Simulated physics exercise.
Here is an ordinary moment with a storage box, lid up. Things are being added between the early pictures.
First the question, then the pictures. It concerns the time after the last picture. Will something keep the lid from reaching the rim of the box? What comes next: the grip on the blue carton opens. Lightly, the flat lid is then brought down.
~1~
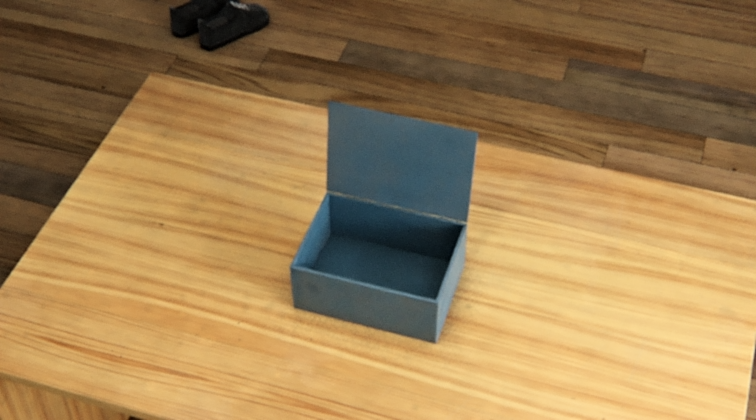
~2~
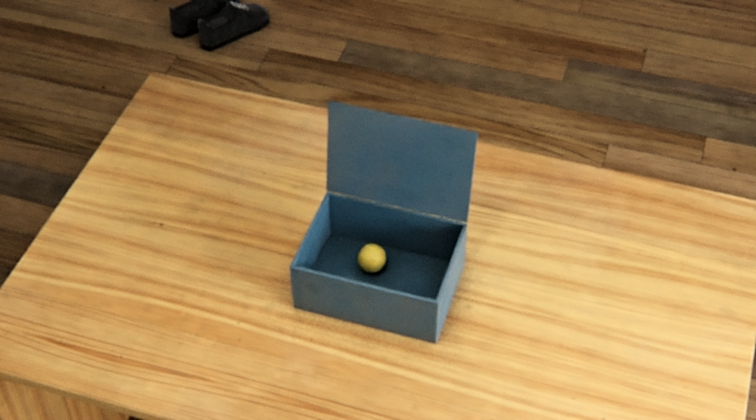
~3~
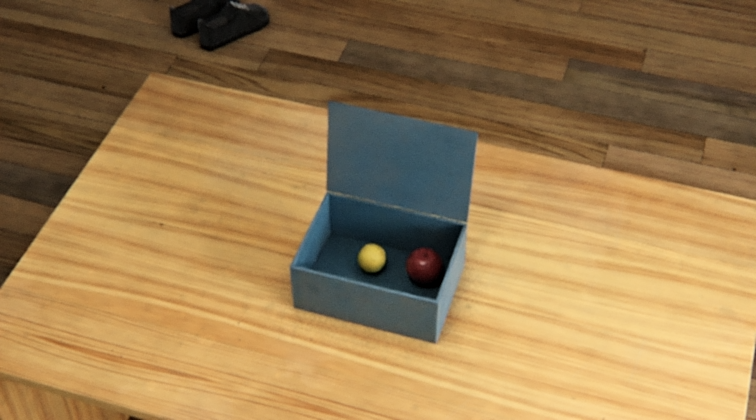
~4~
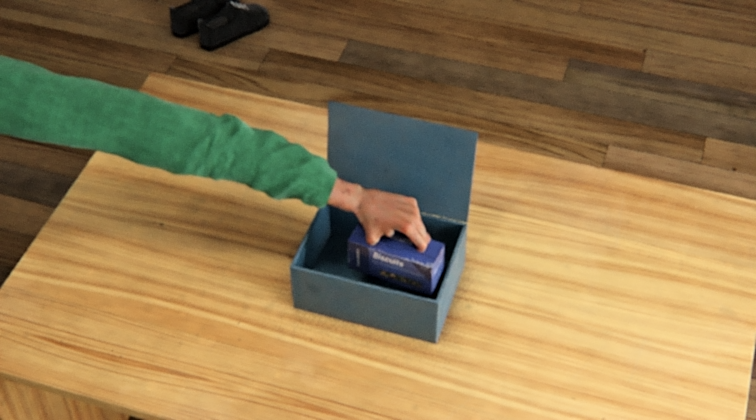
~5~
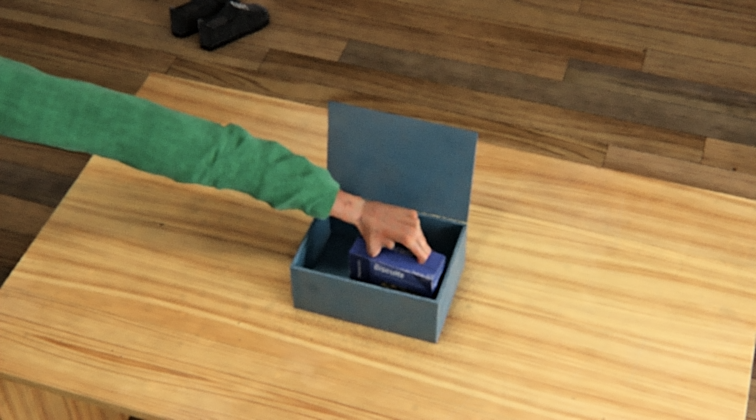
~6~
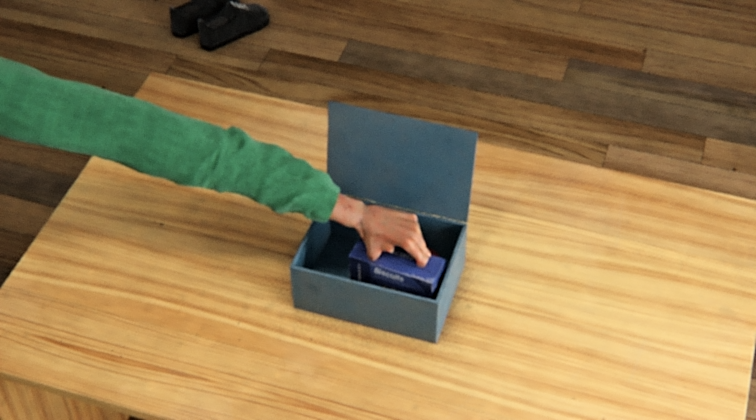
No, it settles onto the rim.
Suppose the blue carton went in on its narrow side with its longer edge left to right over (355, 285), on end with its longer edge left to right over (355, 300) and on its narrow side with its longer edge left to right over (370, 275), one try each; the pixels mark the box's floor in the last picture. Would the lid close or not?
First, it shuts flat; second, it stays ajar; third, it sits on the rim.
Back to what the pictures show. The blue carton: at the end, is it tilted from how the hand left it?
Observation: The blue carton keeps the set orientation.
Then, 1.10 s on from there, lid starting down; blue carton shifted a little near (397, 291).
Then, 1.60 s on from there, lid 53° above the rim; blue carton shifted a little near (397, 291).
Then, 1.90 s on from there, lid 14° above the rim; blue carton shifted a little near (397, 291).
In the end, lid shut; moved from the start, blue carton; the other 2 unmoved. At the end, from the last picture's camera, blue carton near (397, 291).
